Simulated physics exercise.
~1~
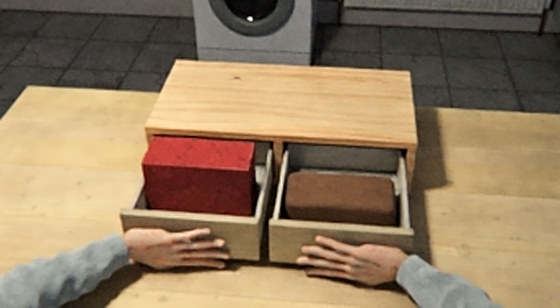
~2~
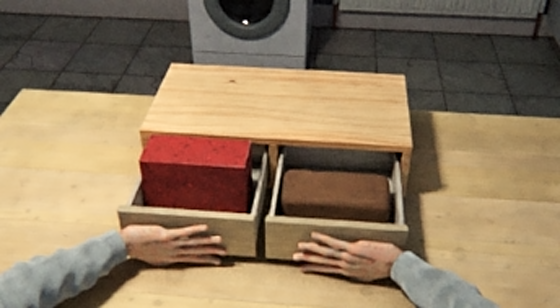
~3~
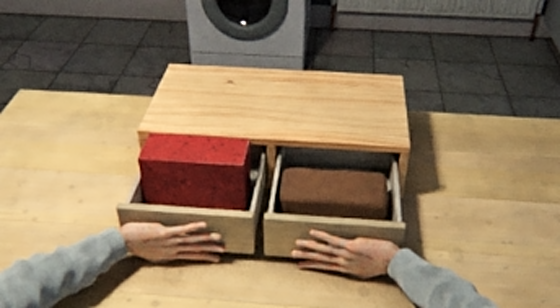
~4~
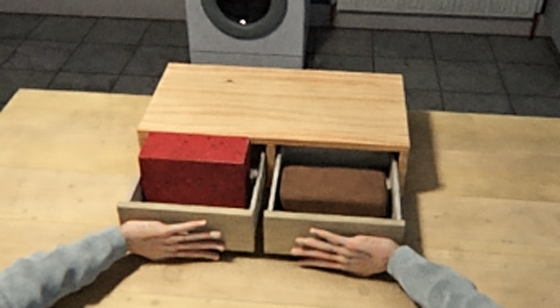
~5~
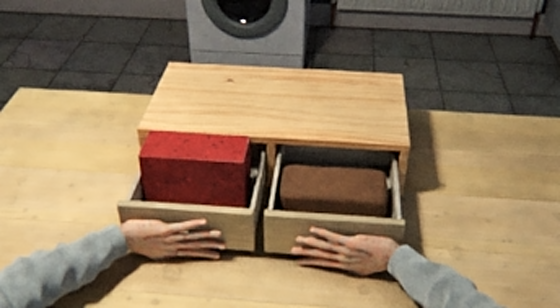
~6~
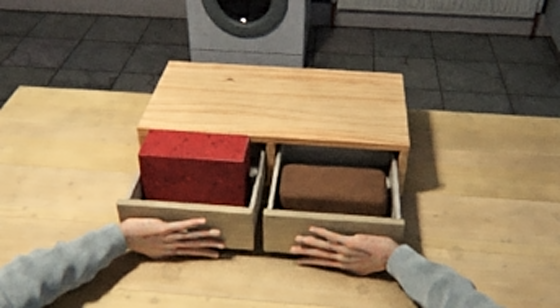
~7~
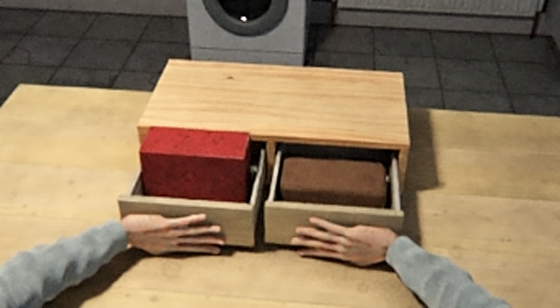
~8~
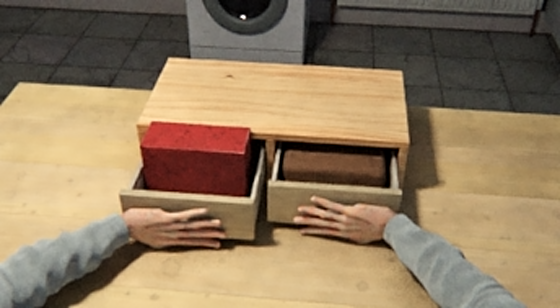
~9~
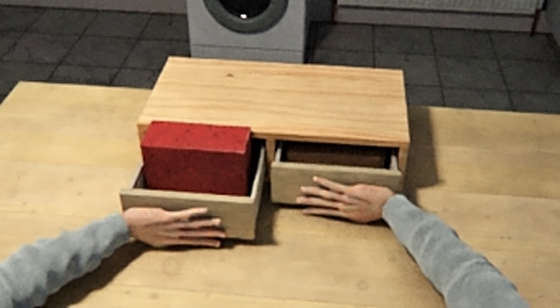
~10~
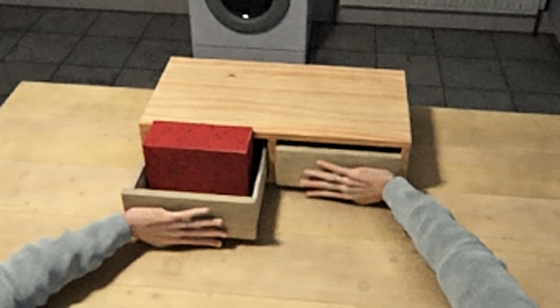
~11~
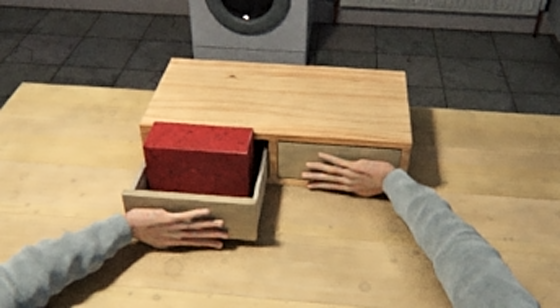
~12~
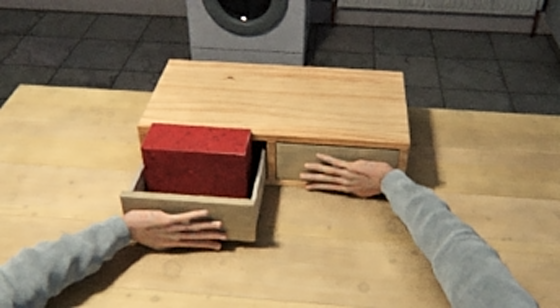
Two hands in grey sleeves rest on the fronts of two open drawers in a small wooden chest, seen from above on a pale wooden table, with a washing machine on the dark tiled floor behind. The left drawer holds an upright red brick that rises above its sides, and the right one holds a low brown loaf. After a still moment, the hands push and both drawers start inward. The left drawer soon stops, still well open with the brick standing in it. The right drawer keeps sliding, hiding the loaf, until it is shut, while the left stays jammed open.
